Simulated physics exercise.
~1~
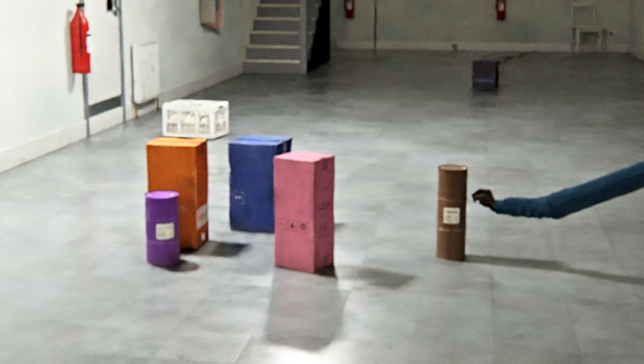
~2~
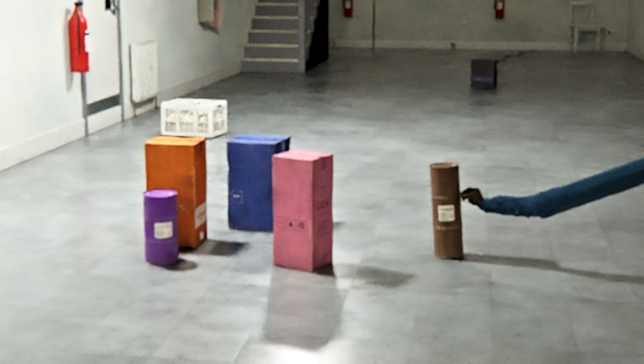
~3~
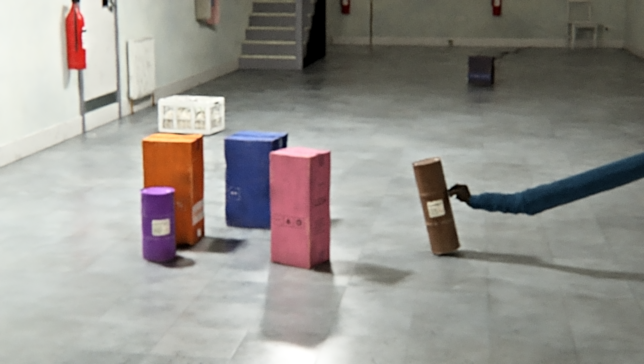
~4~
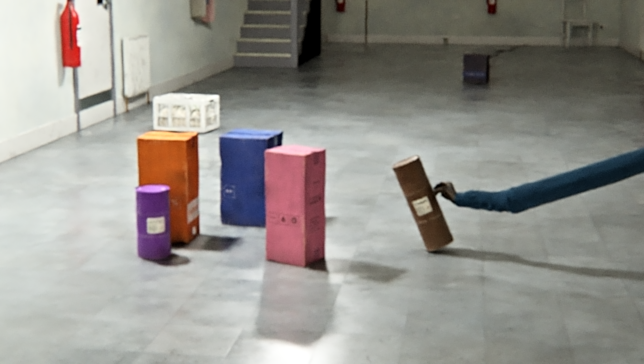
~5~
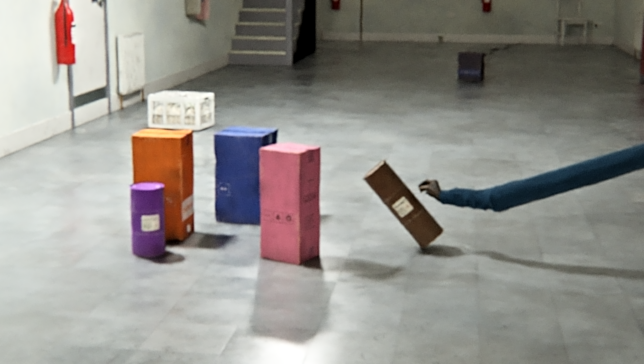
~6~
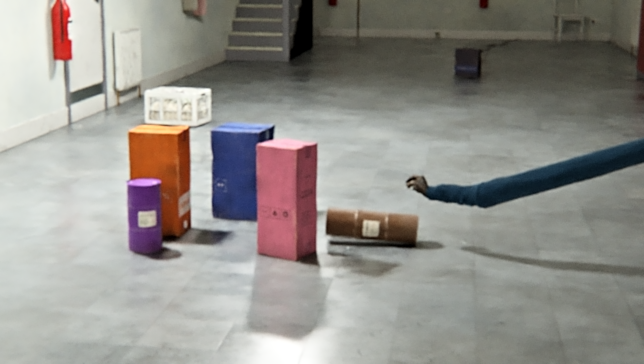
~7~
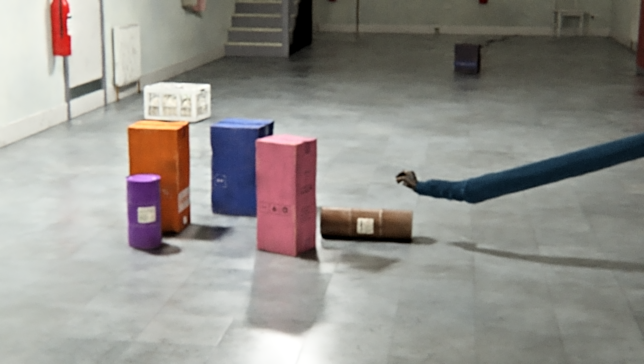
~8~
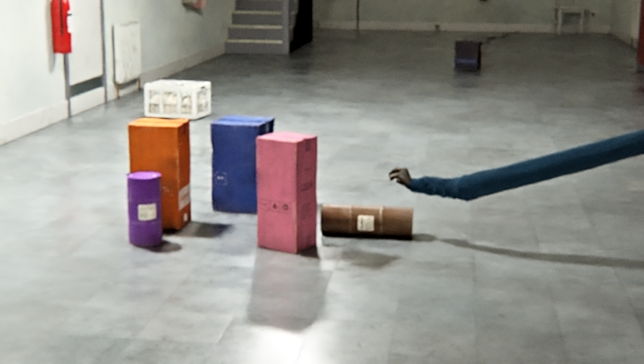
At the start, a brown canister stands upright on a grey floor, to the right of a purple canister and orange, blue and pink boxes, while an arm in a blue sleeve reaches in from the right. The hand meets the upper part of the brown canister and pushes it leftward. The canister leans further and further left, and the hand stops following as it tips away. It topples onto its side and comes to rest close to the pink box. At the end it lies there, the other canister and the boxes still standing.
